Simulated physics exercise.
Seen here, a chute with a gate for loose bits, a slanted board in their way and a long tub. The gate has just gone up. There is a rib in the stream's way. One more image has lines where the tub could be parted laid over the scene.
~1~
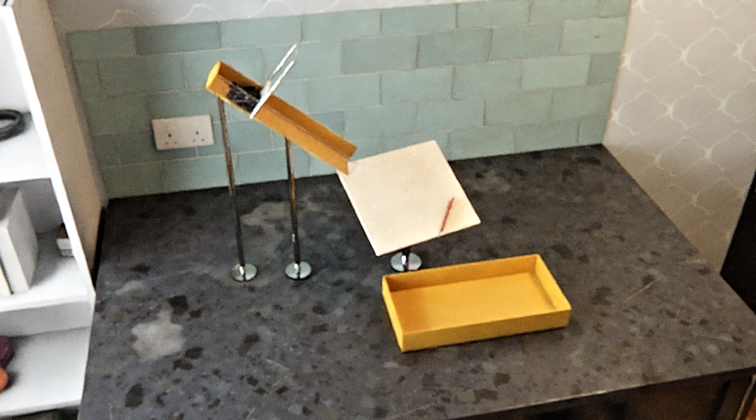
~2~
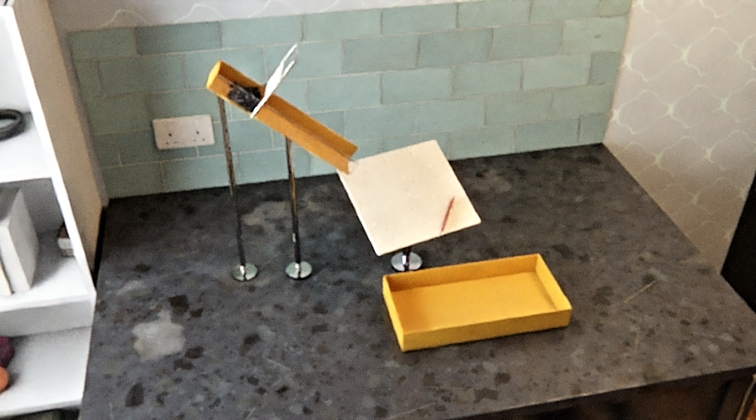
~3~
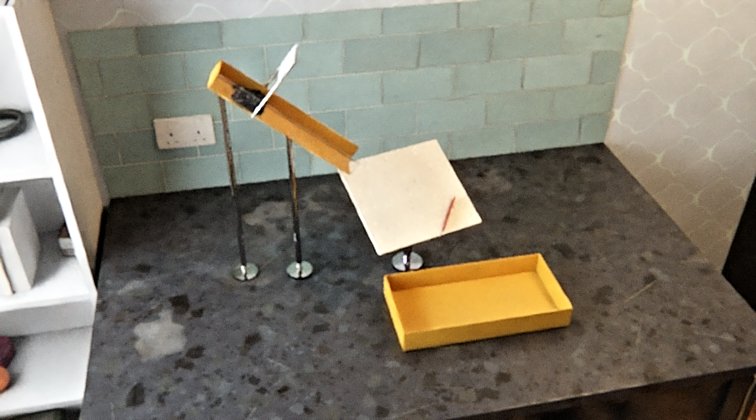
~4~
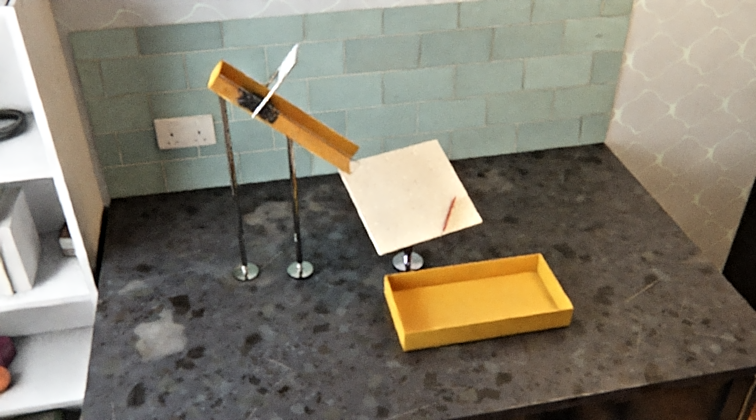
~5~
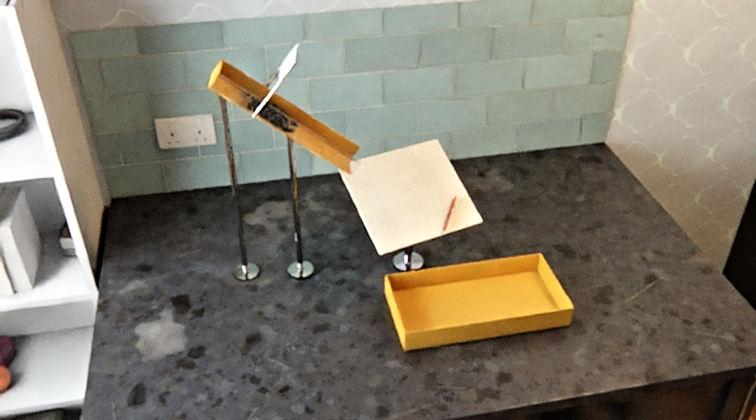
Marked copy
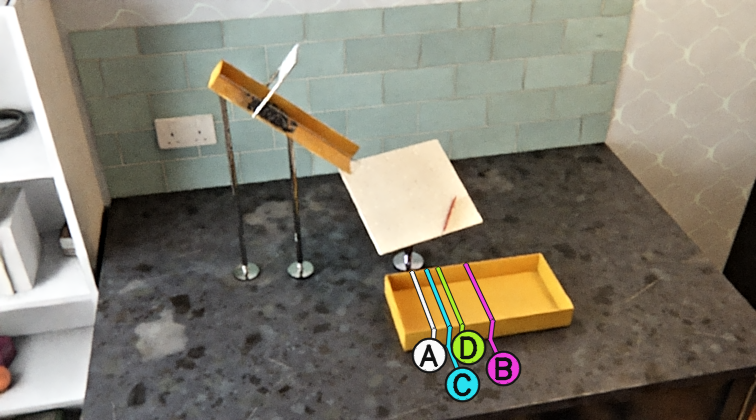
A dark speckled countertop against pale green wall tiles, with white shelves at the left, is seen from slightly above. An orange-yellow chute slopes down to the right on two metal posts, holding black beans near a pale gate, with a cream board bearing a thin red rib to its right and an empty yellow tub in front. The beans slide past the raised gate and partway down the chute, while the camera stays almost still.
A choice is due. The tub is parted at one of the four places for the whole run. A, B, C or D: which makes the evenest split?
Best: D.
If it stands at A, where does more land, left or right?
Right.
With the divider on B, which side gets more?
More lands on the left.
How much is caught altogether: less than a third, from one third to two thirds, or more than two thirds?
More than two thirds.
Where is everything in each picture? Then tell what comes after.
Load behind the gate (245, 96), black beans; lip of the chute (348, 168), sloping fairly steeply, in the first picture.
Middle of the board (409, 194), tilted gently; middle of its low edge (431, 238); of its high edge (387, 152), in the second picture.
Front corners of the tub (404, 333) and (572, 308), empty; front of the load (265, 100), in the third picture.
Middle of the load (259, 104); its front (277, 112), roughly a quarter of the way to the lip; rib from (456, 196) to (445, 227), in the fourth picture.
Middle of the load (270, 111); its front (295, 124), roughly a third of the way to the lip, in the fifth picture.
On the marked copy, line A crosses the front rim at (433, 329); line B crosses the front rim at (492, 320); line C crosses the front rim at (449, 326); line D crosses the front rim at (462, 325).
Choosing A, of what is caught, just a few on the left of the divider, almost all on the right.
Choosing B, of what is caught, almost all on the left of the divider, about a tenth on the right.
Choosing C, of what is caught, about a tenth on the left of the divider, almost all on the right.
Choosing D, of what is caught, roughly a third on the left of the divider, roughly two thirds on the right.
